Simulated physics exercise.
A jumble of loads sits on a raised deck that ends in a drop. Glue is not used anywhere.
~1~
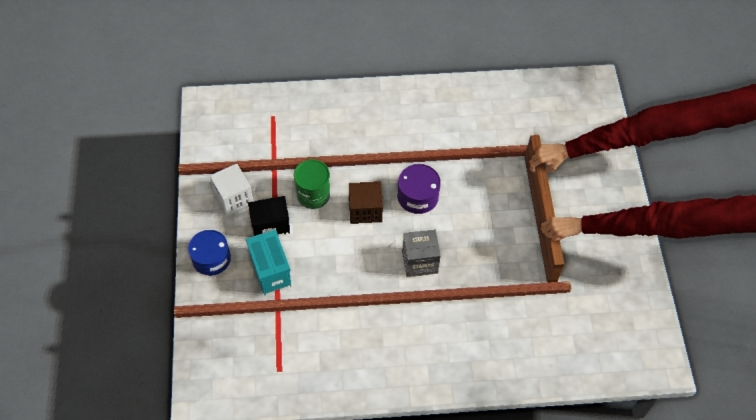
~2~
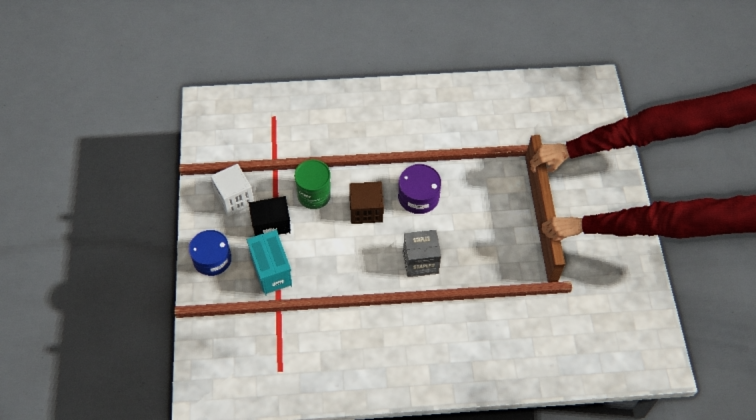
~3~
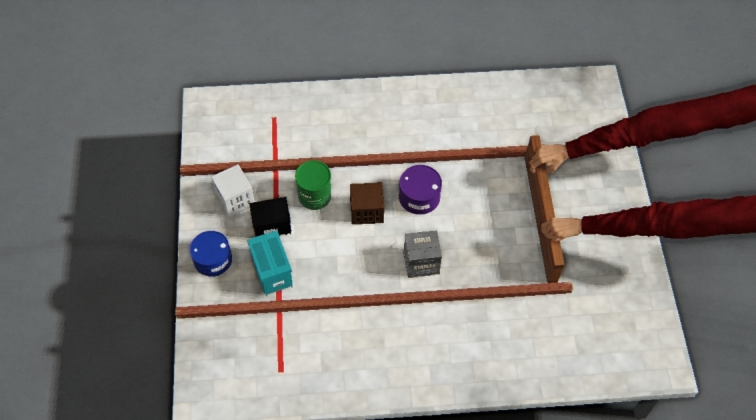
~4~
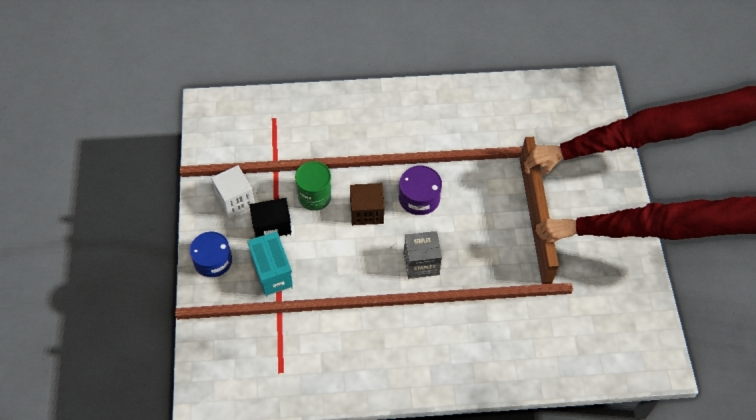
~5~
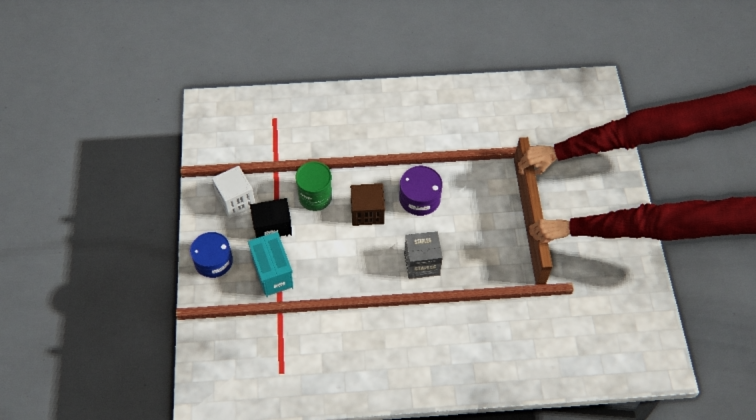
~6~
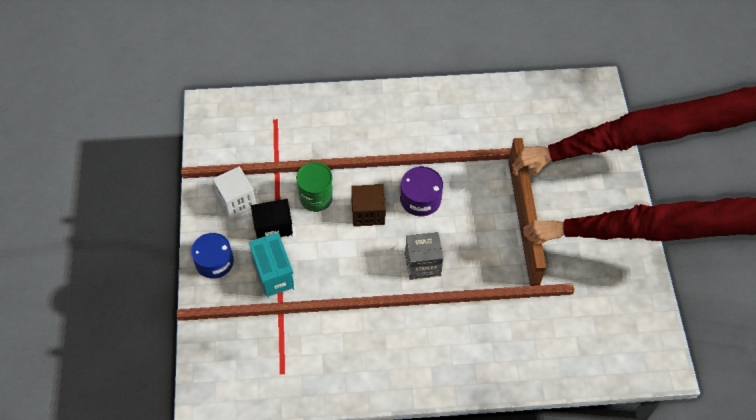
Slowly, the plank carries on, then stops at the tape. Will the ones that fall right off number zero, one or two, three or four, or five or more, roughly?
They will number zero.
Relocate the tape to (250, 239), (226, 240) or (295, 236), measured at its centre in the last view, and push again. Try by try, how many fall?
Result per try: 2; 5; 0.
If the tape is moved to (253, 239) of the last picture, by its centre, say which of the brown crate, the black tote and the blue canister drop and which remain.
The brown crate keeps its place; the black tote keeps its place; and the blue canister is gone.
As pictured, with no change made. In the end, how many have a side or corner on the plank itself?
So the total is 3.
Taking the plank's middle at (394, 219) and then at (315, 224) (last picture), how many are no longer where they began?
One spot: 3. Other spot: 7.
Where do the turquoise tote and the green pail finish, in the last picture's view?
First object about (228, 267); second object about (219, 181).
Early on, none off yet; blue canister at rest near (213, 256); white crate at rest near (235, 193); turquoise tote at rest near (272, 266).
Finally, the number that fall off is zero.
